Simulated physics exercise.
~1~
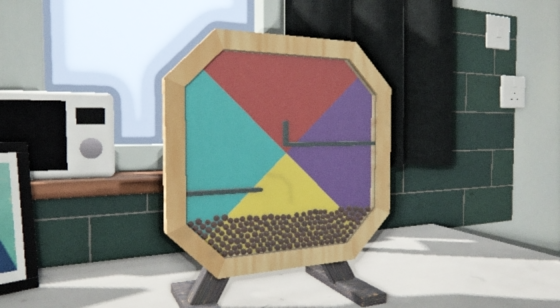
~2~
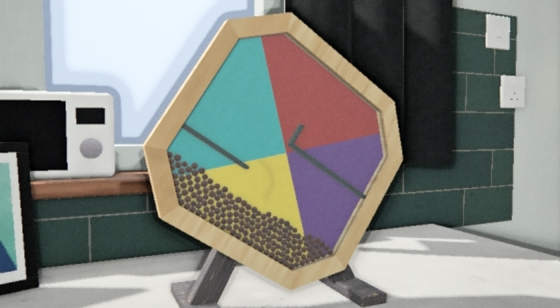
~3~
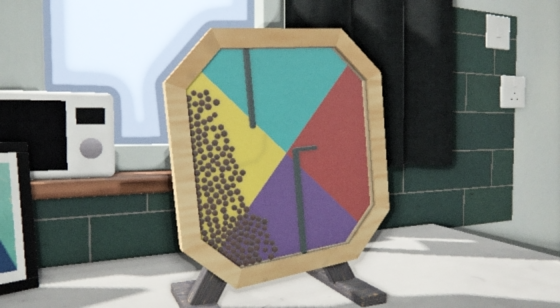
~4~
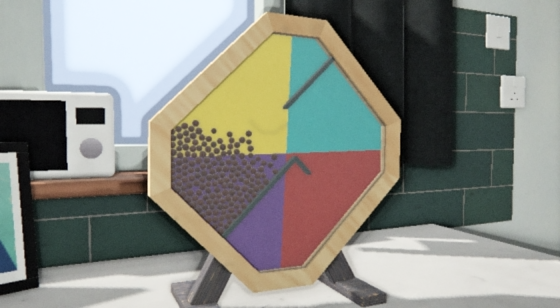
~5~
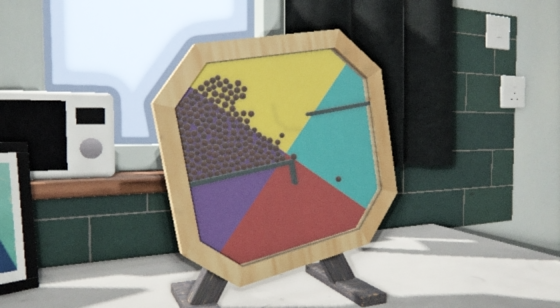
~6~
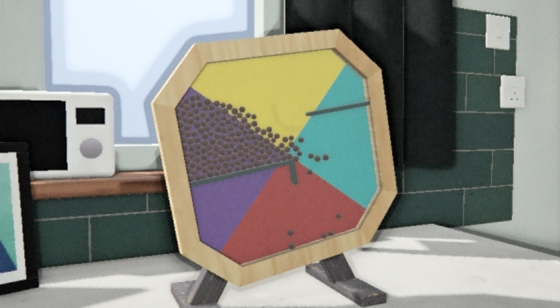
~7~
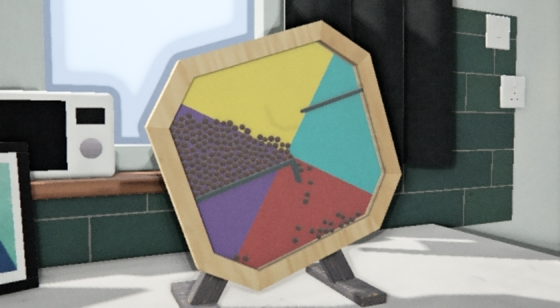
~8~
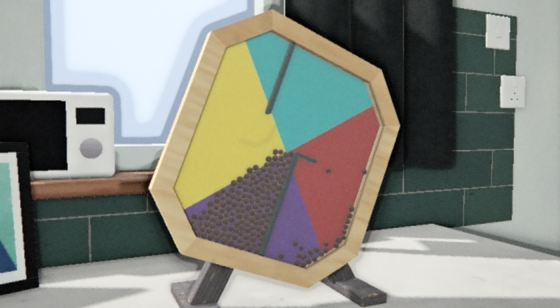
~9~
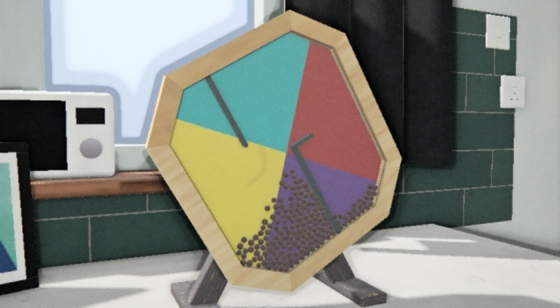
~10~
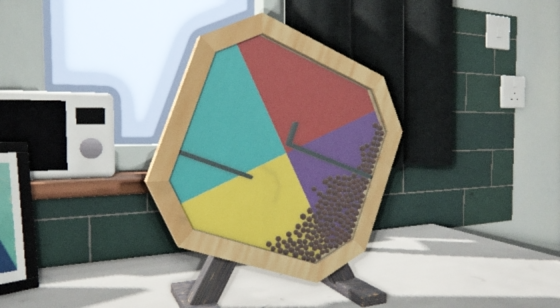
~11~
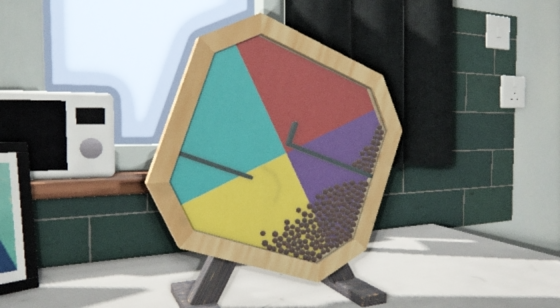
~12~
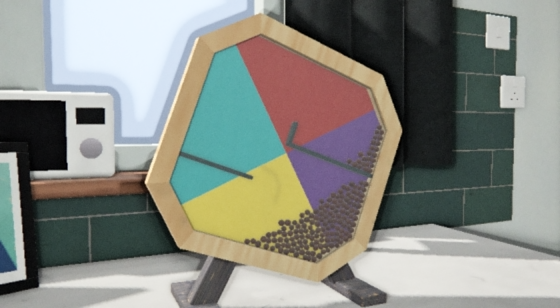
At the start, small dark beads lie along the bottom of an eight-sided wooden case with red, purple, yellow and turquoise wedges, standing on a worktop near a window. The case turns clockwise almost halfway round, carrying the beads up its left side. While it pauses, the heap slumps toward the middle and some beads spill over the end of a dark bar, dropping across the red wedge. The case then swings back counterclockwise, and the beads slide to the bottom and up the lower right. It stops tilted slightly clockwise, with the beads settled across purple and yellow.
